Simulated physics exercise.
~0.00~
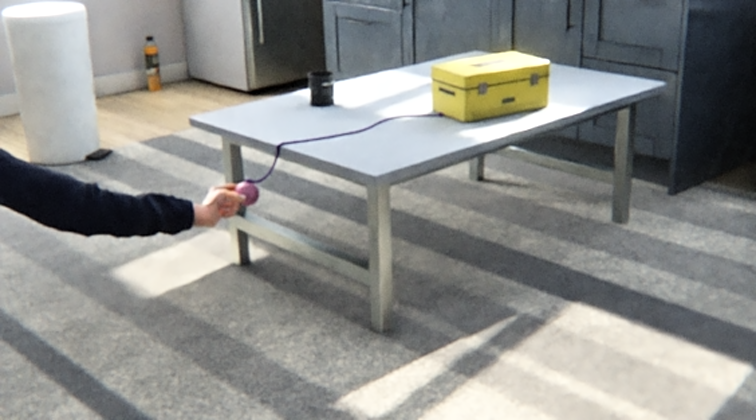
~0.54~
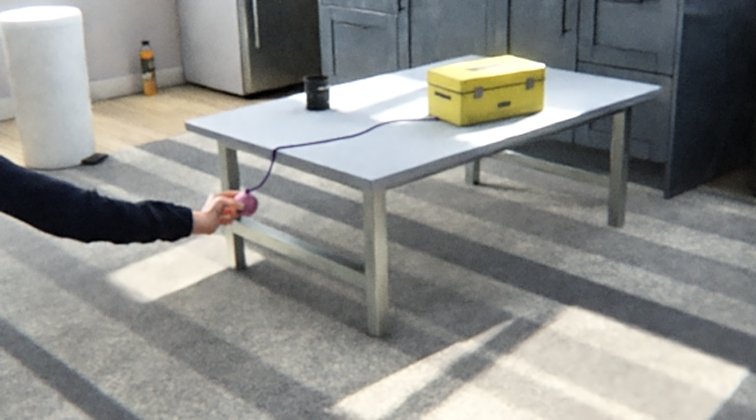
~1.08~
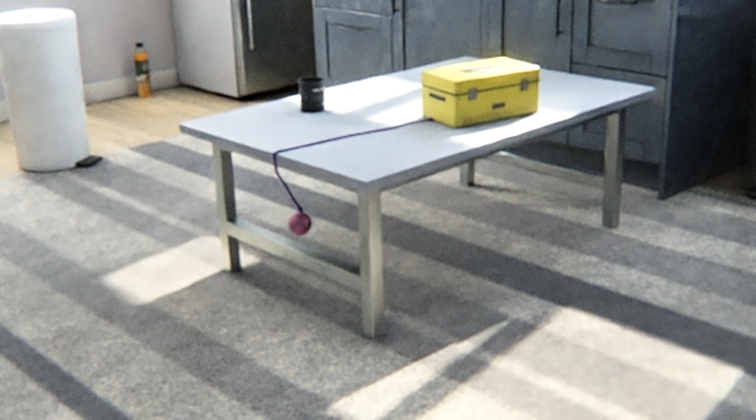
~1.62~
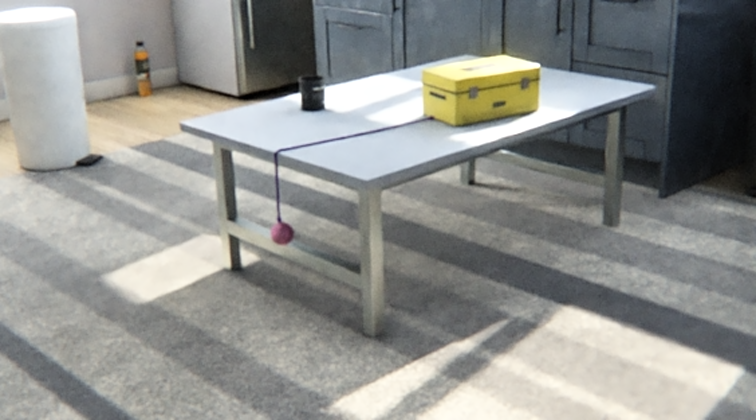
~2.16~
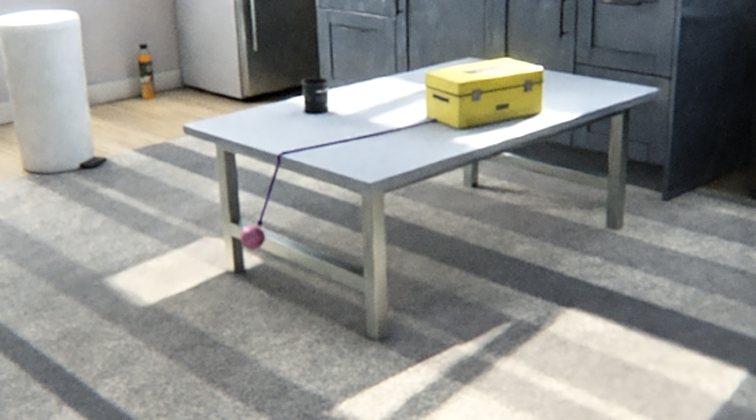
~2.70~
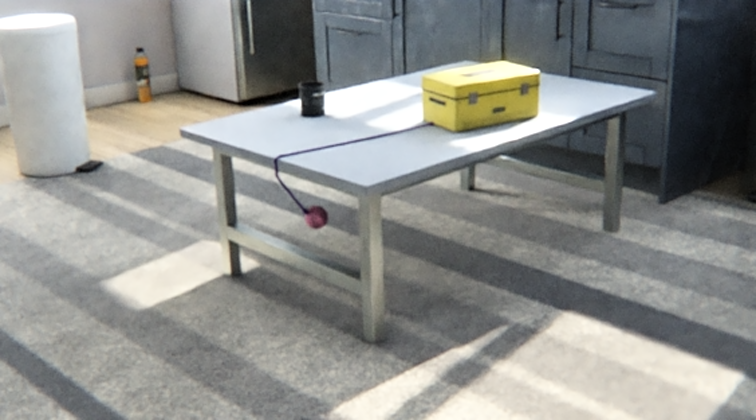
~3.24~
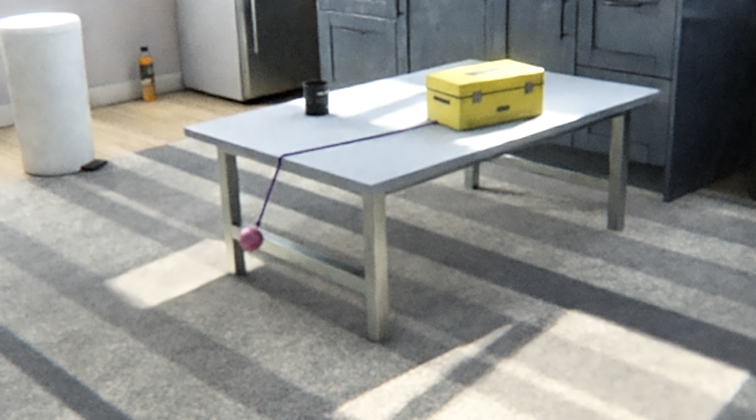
A pink ball on a string tied to a yellow toolbox on a table is released by a hand at the left, then swings right, left, right and left again below the table edge, ending still hanging in the air while the toolbox and black cup stay put.
